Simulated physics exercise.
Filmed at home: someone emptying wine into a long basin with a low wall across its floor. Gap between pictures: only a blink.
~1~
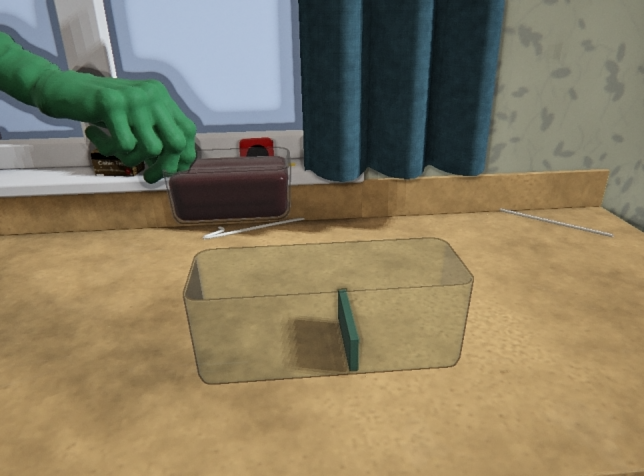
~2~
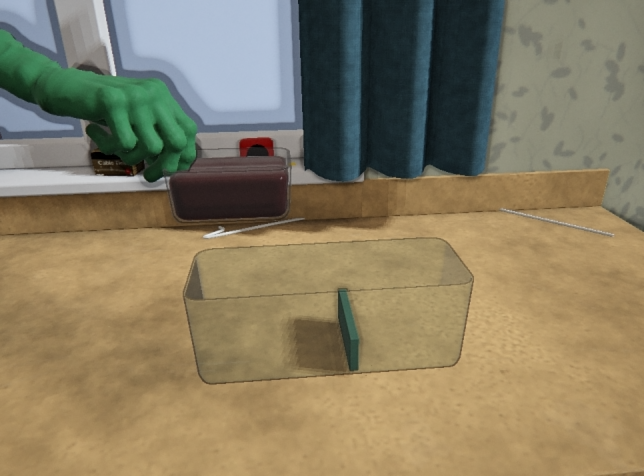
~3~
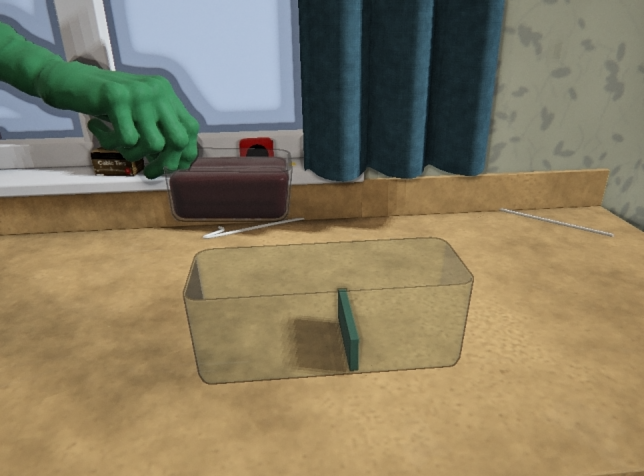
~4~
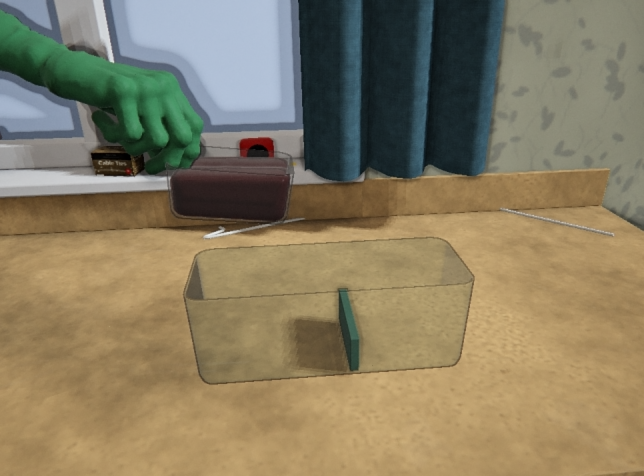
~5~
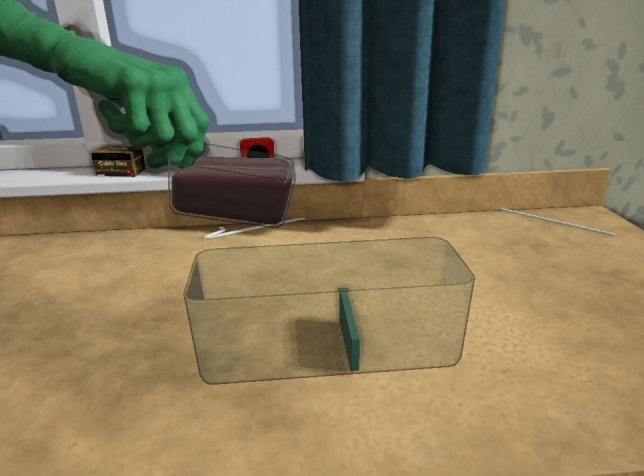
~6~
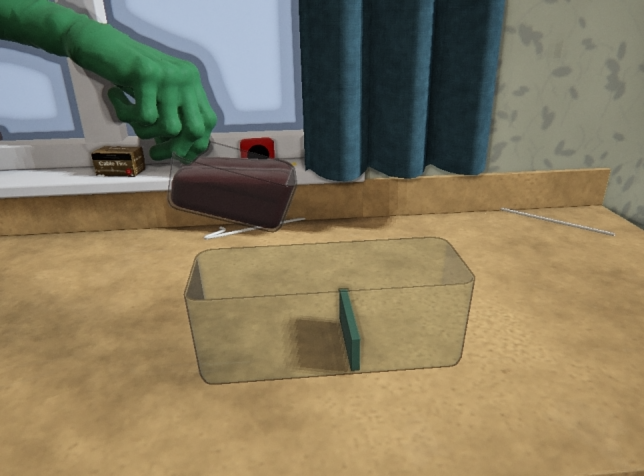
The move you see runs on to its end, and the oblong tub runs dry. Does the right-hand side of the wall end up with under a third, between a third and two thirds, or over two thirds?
It ends up with between a third and two thirds.
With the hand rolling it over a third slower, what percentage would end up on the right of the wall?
Some 50 per cent.
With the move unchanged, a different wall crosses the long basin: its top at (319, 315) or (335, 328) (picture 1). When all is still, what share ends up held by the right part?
It would come to roughly 75 per cent the first time and roughly 60 per cent the second.
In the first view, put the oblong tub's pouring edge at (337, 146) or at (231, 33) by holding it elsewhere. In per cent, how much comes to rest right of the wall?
It would come to near 80 per cent, and then near 10 per cent.
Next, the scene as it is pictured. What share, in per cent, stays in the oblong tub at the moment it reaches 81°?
Near 25 percent is still in there.
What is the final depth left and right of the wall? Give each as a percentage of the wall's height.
About 30 on the left and about 30 on the right.
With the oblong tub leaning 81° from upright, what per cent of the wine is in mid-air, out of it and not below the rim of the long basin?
Something like 40 per cent of it.
A moment on, the oblong tub is tipped on its side and 23 per cent is still to pour, 15 is left of the wall and 22 right of it.
Next, the oblong tub is tipped right over and 3 per cent is still to pour, 51 is left of the wall and 41 right of it.
Then the oblong tub is tipped right over and 0 per cent is still to pour, 56 is left of the wall and 41 right of it.
Later the oblong tub is tipped right over and 0 per cent is still to pour, 56 is left of the wall and 41 right of it.
Finally, 56 per cent lies left of the wall, 41 right of it and 3 outside.
